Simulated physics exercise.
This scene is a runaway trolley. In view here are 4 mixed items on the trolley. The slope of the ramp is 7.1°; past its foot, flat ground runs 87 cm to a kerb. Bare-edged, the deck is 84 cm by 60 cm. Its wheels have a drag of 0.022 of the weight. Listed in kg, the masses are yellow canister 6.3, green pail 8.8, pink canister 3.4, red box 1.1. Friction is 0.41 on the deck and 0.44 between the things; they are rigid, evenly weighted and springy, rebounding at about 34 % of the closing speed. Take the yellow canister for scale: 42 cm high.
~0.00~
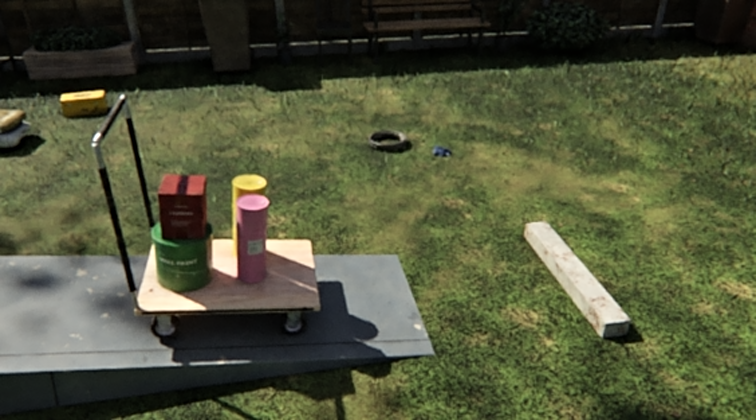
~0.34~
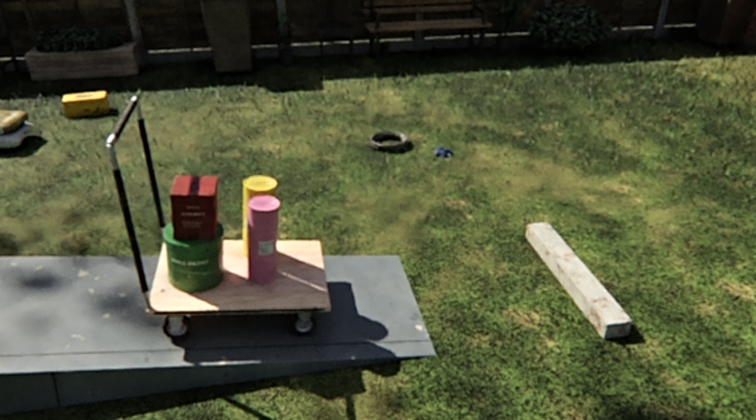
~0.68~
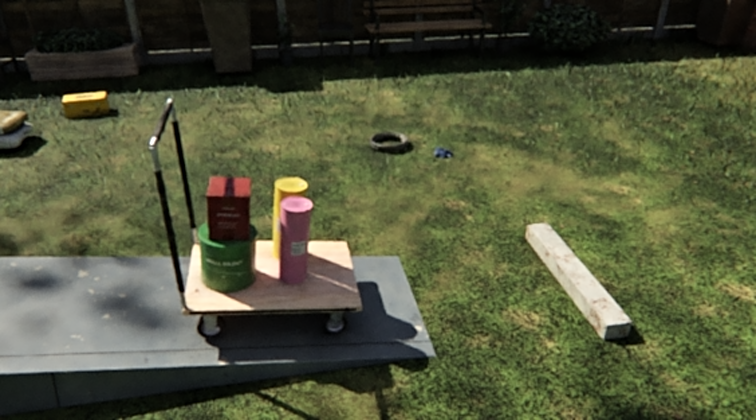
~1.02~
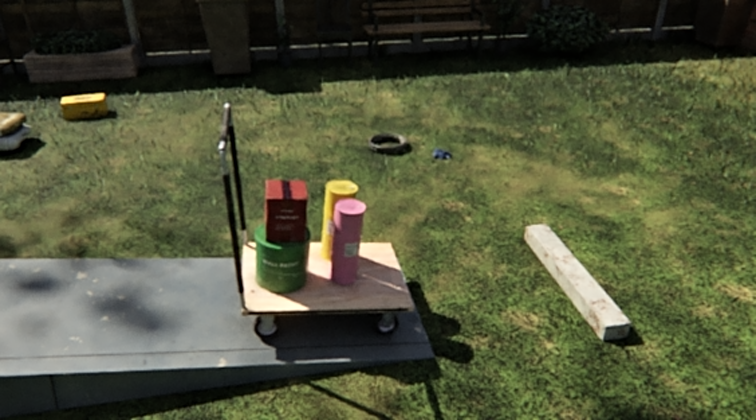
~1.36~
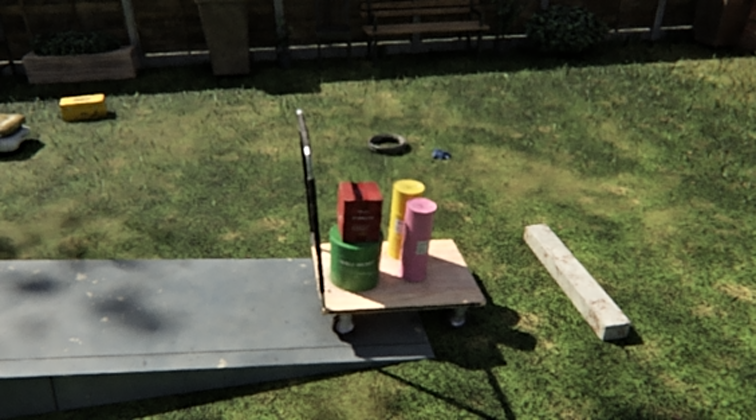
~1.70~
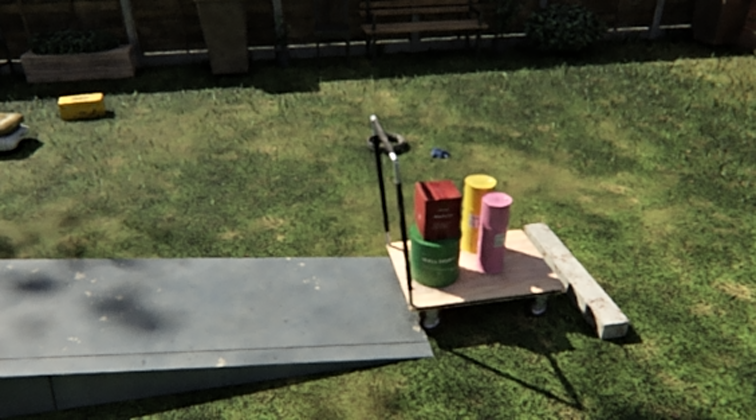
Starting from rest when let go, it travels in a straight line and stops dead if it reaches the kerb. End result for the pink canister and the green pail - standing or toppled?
Result: The pink canister goes over; the green pail stands.
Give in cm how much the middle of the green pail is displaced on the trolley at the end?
It ends about 18 centimetres from where it started.
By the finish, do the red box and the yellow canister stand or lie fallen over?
Well, the red box holds steady, and the yellow canister tumbles down.
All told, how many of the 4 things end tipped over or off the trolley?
The number is 2.
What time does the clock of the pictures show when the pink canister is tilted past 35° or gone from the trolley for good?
It happens near 2.2 s.
After 2.00 s, trolley at the kerb; pink canister tipped 9° from how it sat near (549, 226); green pail slid 14 cm near (493, 246); yellow canister tipped 5° from how it sat.
After 2.40 s, trolley at the kerb; pink canister now off the trolley; green pail slid 18 cm near (500, 246); yellow canister tipped 38° from how it sat.
After 2.70 s, trolley at the kerb; yellow canister now off the trolley; green pail slid 18 cm near (500, 246); red box slid 22 cm.
After 3.30 s, trolley at the kerb; green pail slid 18 cm near (500, 246); red box slid 22 cm.
By the end (4.3 s), off the trolley and tipped over, yellow canister and pink canister; not toppled but over 10 cm from the start, green pail and red box. Seen from the same camera at the end, pink canister near (662, 262), green pail near (500, 246).
